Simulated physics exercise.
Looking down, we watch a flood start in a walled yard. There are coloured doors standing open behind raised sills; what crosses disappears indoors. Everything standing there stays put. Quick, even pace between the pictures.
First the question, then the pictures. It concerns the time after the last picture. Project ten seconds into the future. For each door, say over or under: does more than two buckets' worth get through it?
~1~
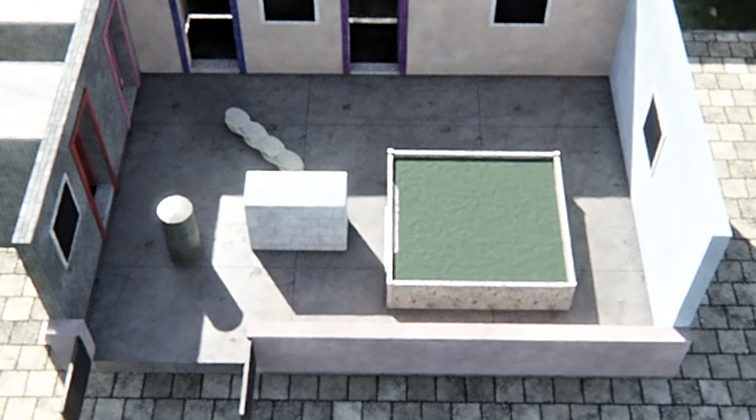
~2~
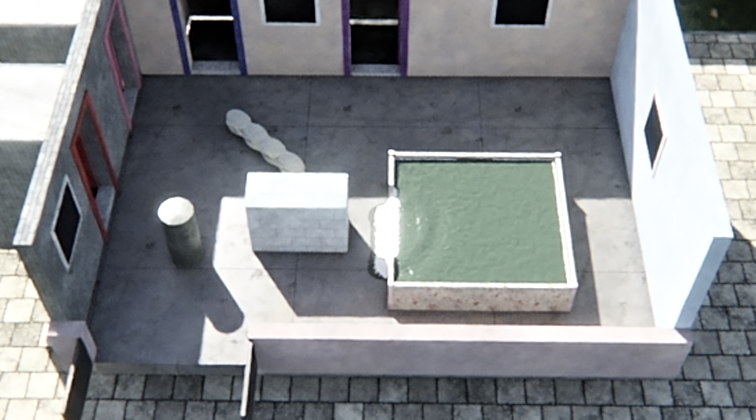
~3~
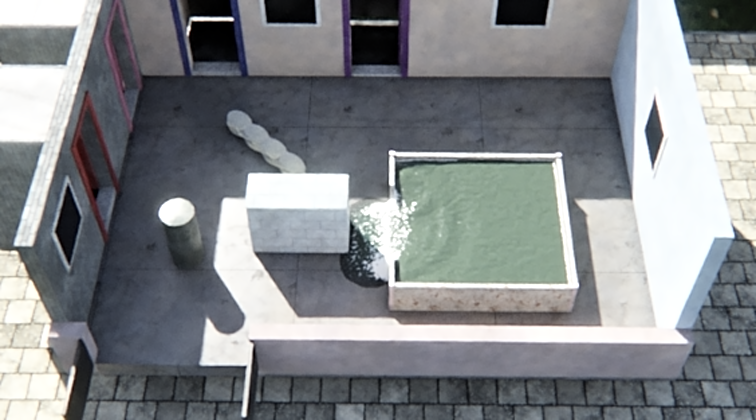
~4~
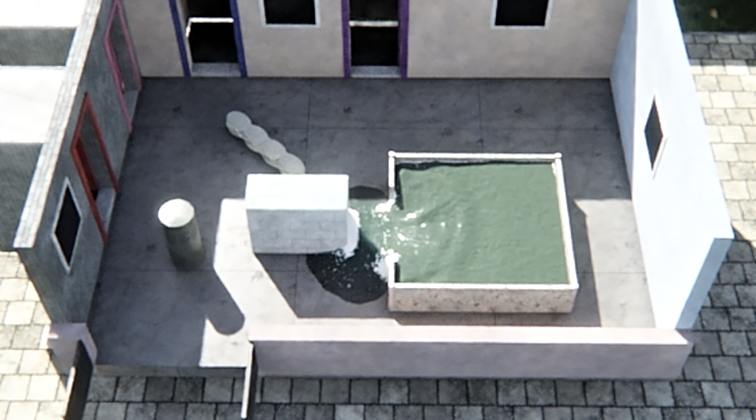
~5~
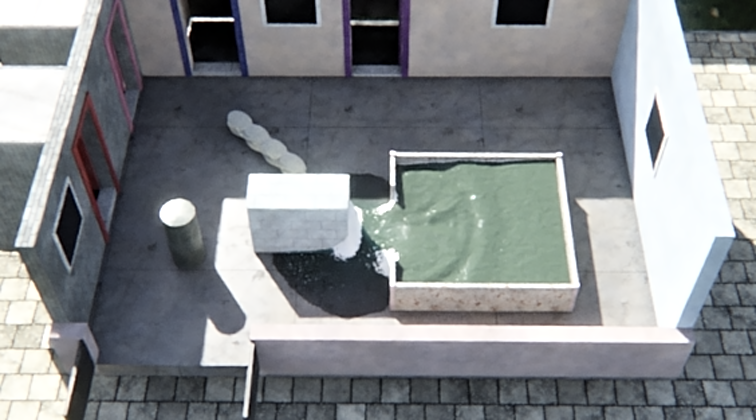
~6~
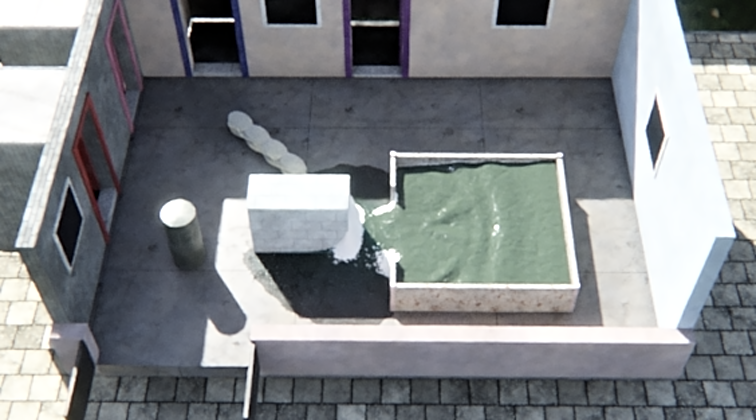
Purple door: More than two buckets; red door: No more than two buckets; blue door: No more than two buckets; pink door: More than two buckets.
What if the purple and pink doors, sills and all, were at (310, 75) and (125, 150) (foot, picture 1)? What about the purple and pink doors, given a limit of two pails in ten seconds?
The purple one crosses the limit, while the pink one crosses the limit.
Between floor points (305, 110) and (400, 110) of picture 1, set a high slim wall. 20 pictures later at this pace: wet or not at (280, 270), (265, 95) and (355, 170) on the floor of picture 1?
Results in sequence: Swamped / swamped / swamped.
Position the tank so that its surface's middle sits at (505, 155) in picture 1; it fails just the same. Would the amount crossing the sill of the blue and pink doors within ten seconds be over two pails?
Blue exceeds the limit, pink exceeds the limit.
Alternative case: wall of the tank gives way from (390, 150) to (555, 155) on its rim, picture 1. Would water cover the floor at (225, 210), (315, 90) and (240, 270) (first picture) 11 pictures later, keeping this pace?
Taking the points in order: Unwetted, swamped and unwetted.
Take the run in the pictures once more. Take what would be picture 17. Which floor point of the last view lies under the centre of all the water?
Point: (416, 240).
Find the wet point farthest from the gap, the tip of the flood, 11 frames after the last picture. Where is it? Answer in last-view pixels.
At roughly (84, 350).
A moment on, water covers 25 % of the floor; the purple door not reached, the red door not reached, the blue door not reached, the pink door not reached.
Next, water covers 45 % of the floor; the purple door wet at the sill, nothing in, the red door not reached, the blue door not reached, the pink door not reached.
Then, water covers 60 % of the floor; the purple door over two buckets in, the red door wet at the sill, nothing in, the blue door wet at the sill, nothing in, the pink door wet at the sill, nothing in.
Later, water covers 75 % of the floor; the purple door far over two buckets in, the red door wet at the sill, nothing in, the blue door wet at the sill, nothing in, the pink door over two buckets in.
In the end, water covers 95 % of the floor; the purple door far over two buckets in, the red door wet at the sill, nothing in, the blue door under two buckets in, the pink door far over two buckets in.
